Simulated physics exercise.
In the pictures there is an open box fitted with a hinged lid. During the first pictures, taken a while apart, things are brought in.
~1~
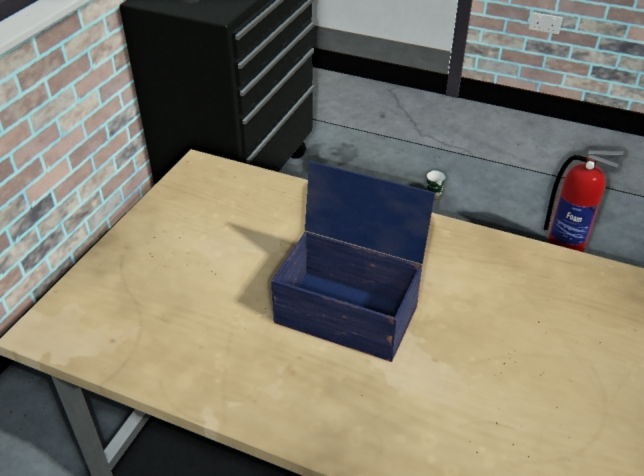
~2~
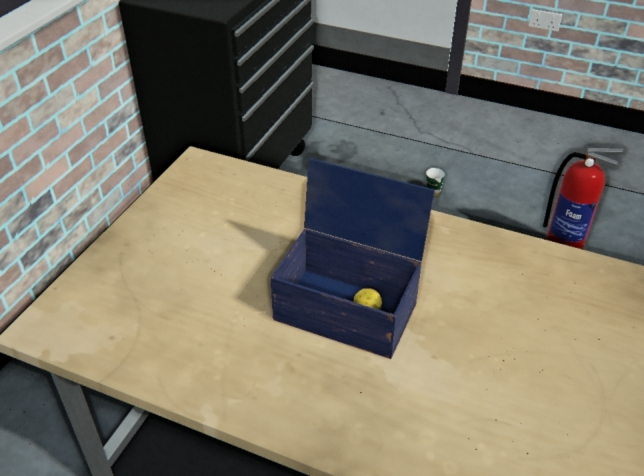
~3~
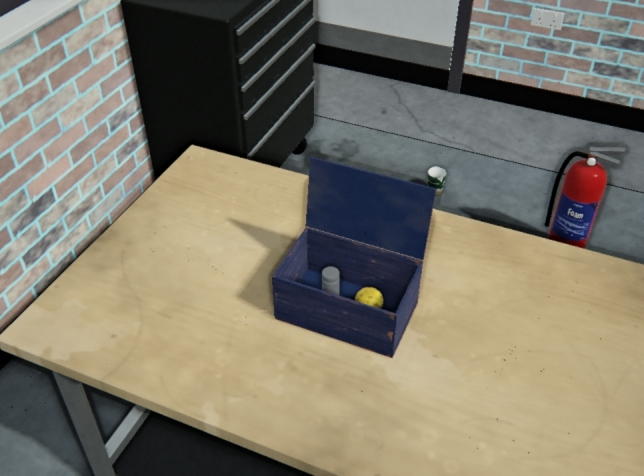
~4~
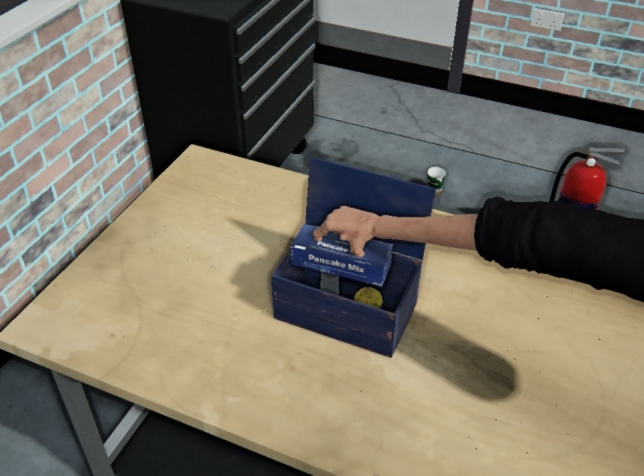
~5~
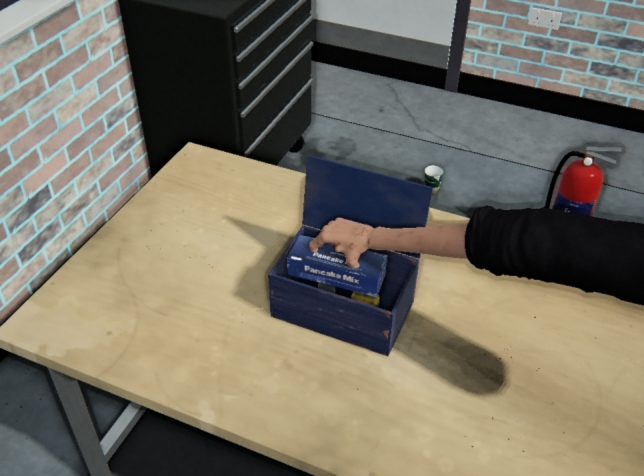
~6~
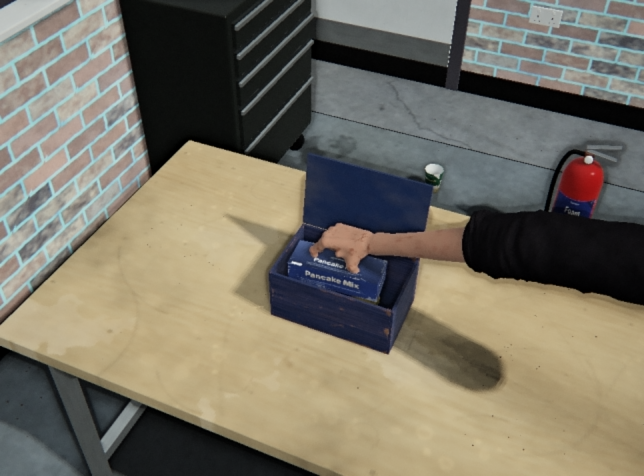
A bare arm in a dark sleeve reaches in from the right over a pale wooden table, seen from above in a workshop with brick walls, a black drawer cabinet and a red fire extinguisher. An open dark blue box with a raised lid sits mid-table, empty until a yellow ball and then a grey object appear inside. The hand lowers a blue pancake mix carton into the box, still gripping it.
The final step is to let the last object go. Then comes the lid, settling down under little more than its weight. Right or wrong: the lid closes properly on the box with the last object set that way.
Right.
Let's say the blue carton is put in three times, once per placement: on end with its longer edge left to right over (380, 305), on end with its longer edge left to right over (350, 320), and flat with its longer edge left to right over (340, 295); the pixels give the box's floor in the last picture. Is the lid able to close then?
1: Open. 2: Open. 3: Closed.
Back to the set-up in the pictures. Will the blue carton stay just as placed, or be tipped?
In the end, it winds up askew.
Then, 0.50 s later than the last frame, blue carton on its side near (323, 301); grey shaker tilted by 8°.
Then, 1.50 s later than the last frame, lid 65° above the rim; blue carton on its side near (321, 303); yellow ball moved about its own width.
Then, 2.00 s later than the last frame, lid 19° above the rim; blue carton on its side near (321, 303); yellow ball moved about its own width.
When it is over, lid shut; lying over in the box, blue carton; moved from the start, yellow ball; grey shaker as before. End places, in pixels of the last picture, blue carton near (321, 303).
